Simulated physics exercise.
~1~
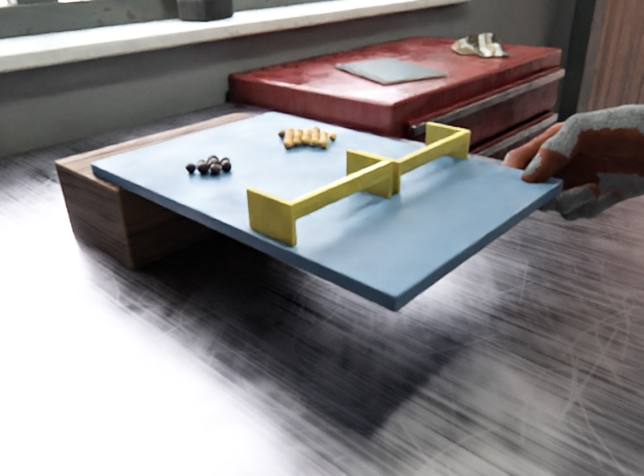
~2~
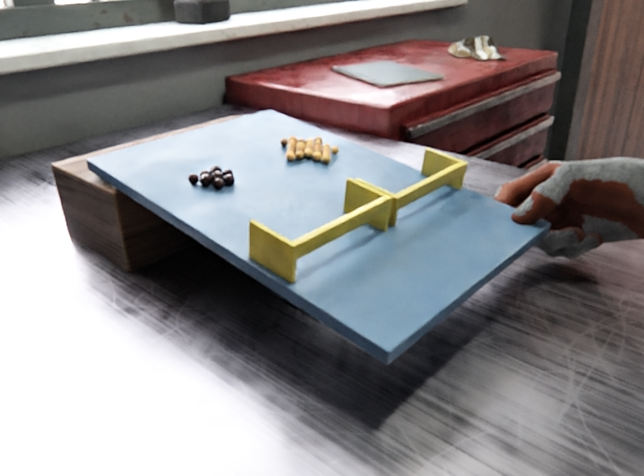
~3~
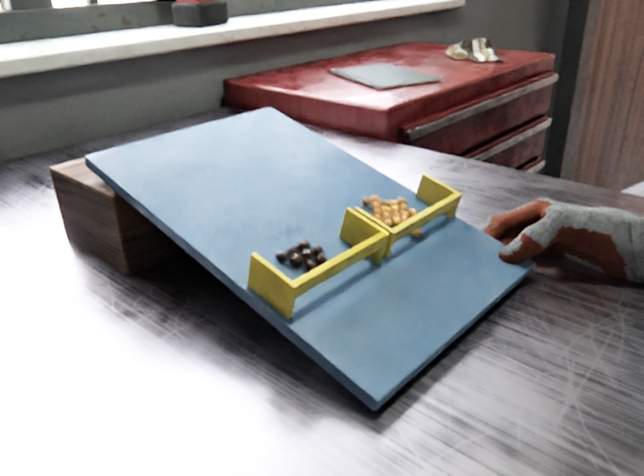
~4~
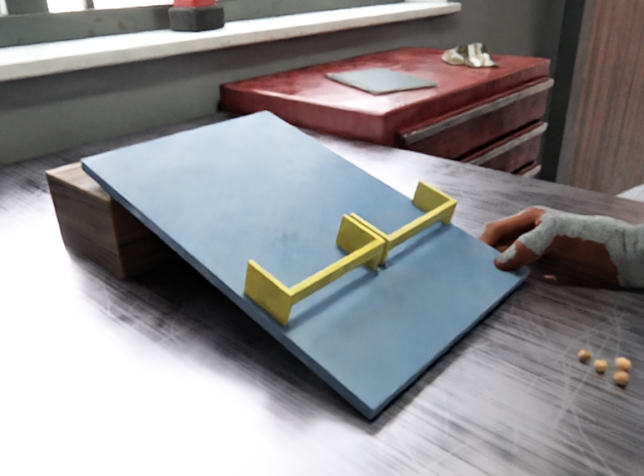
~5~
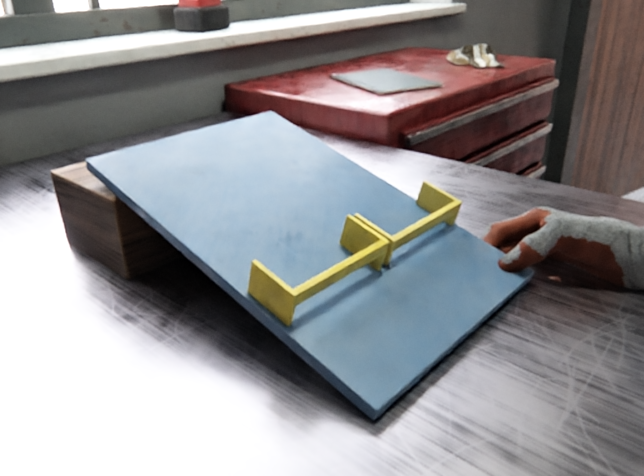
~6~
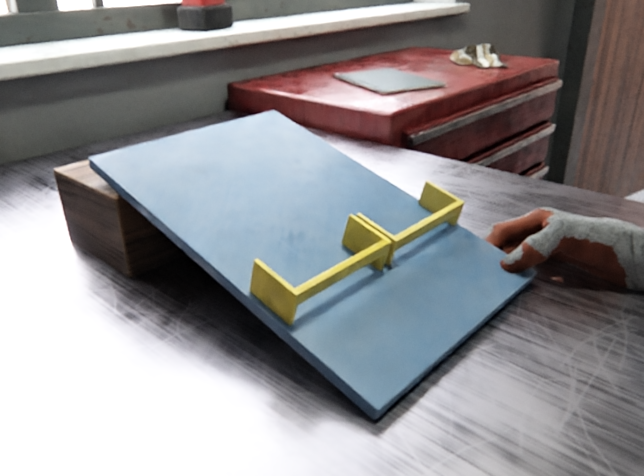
A hand lowers a blue board, and dark and tan pieces pass yellow gates.
